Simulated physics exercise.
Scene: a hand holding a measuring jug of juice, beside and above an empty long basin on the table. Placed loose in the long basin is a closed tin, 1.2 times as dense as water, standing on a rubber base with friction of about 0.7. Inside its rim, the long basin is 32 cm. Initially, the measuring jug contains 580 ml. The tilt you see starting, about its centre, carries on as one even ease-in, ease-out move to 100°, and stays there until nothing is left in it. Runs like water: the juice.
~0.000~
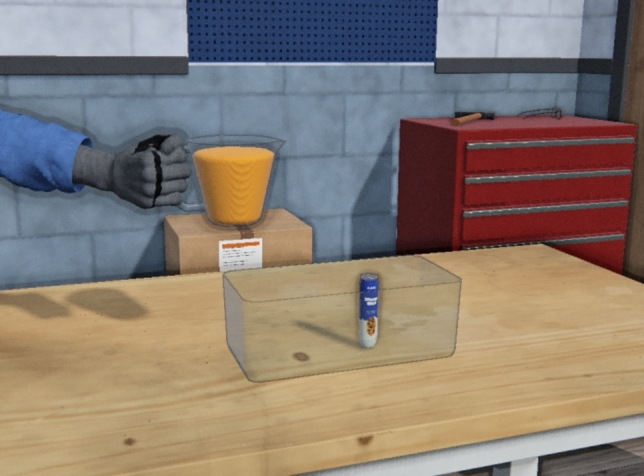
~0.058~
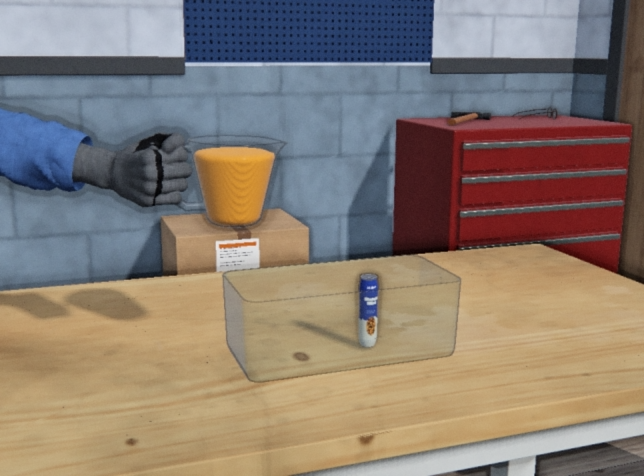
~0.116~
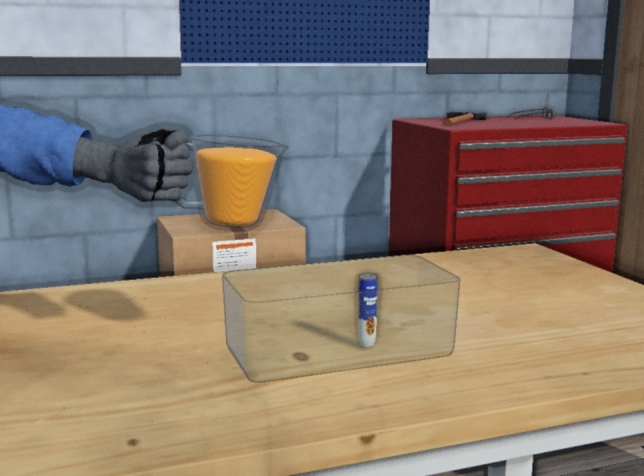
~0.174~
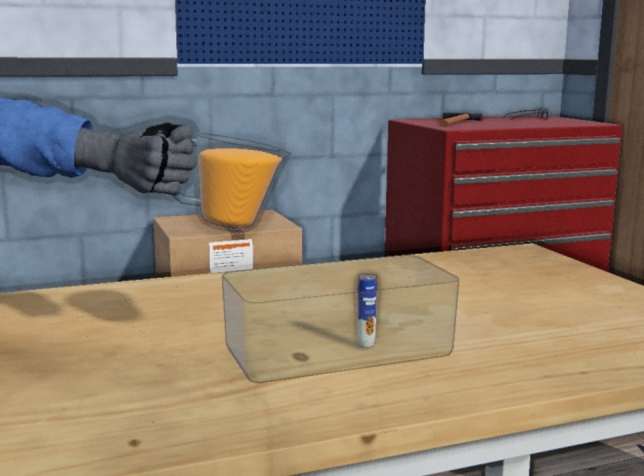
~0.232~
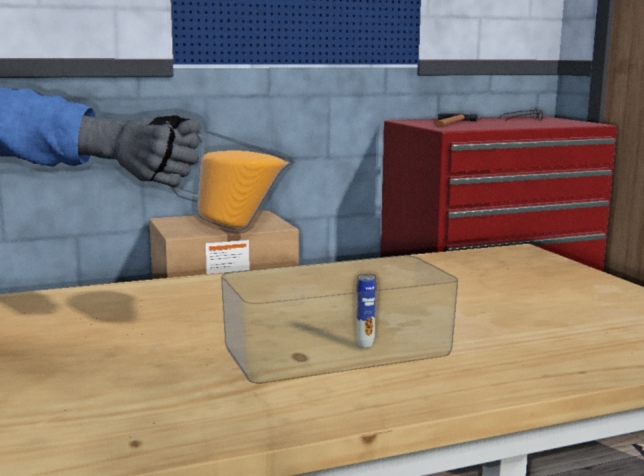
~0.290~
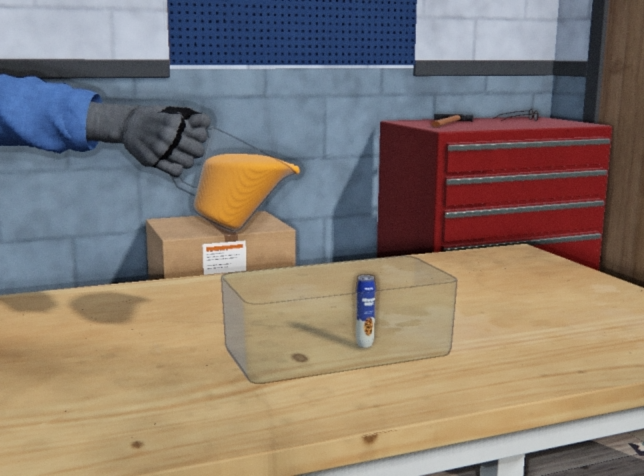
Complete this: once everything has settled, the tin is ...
Once everything has settled, the tin is standing up.
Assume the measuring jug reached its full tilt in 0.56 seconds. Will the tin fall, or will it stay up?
Holds steady.
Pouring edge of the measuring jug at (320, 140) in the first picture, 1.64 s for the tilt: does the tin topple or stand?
Result: Tin tipped over.
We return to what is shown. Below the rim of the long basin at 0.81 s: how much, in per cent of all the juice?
80 per cent or thereabouts.
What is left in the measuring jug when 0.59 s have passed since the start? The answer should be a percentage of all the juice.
Roughly 48 per cent.
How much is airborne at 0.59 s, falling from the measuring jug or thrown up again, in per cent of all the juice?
28 %.
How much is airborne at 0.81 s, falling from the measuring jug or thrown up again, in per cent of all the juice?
Close to 12 per cent.
After 0.59 s the tilt is 84° and 48 per cent is still to pour; the tin stands where it began.
After 0.81 s the tilt is 100° and 8 per cent is still to pour; the tin stands where it began.
After 1.05 s the tilt is 100° and 0 per cent is still to pour; the tin stands where it began.
After 1.30 s the tilt is 100° and 0 per cent is still to pour; the tin stands where it began.
In the end the tin stands where it began.
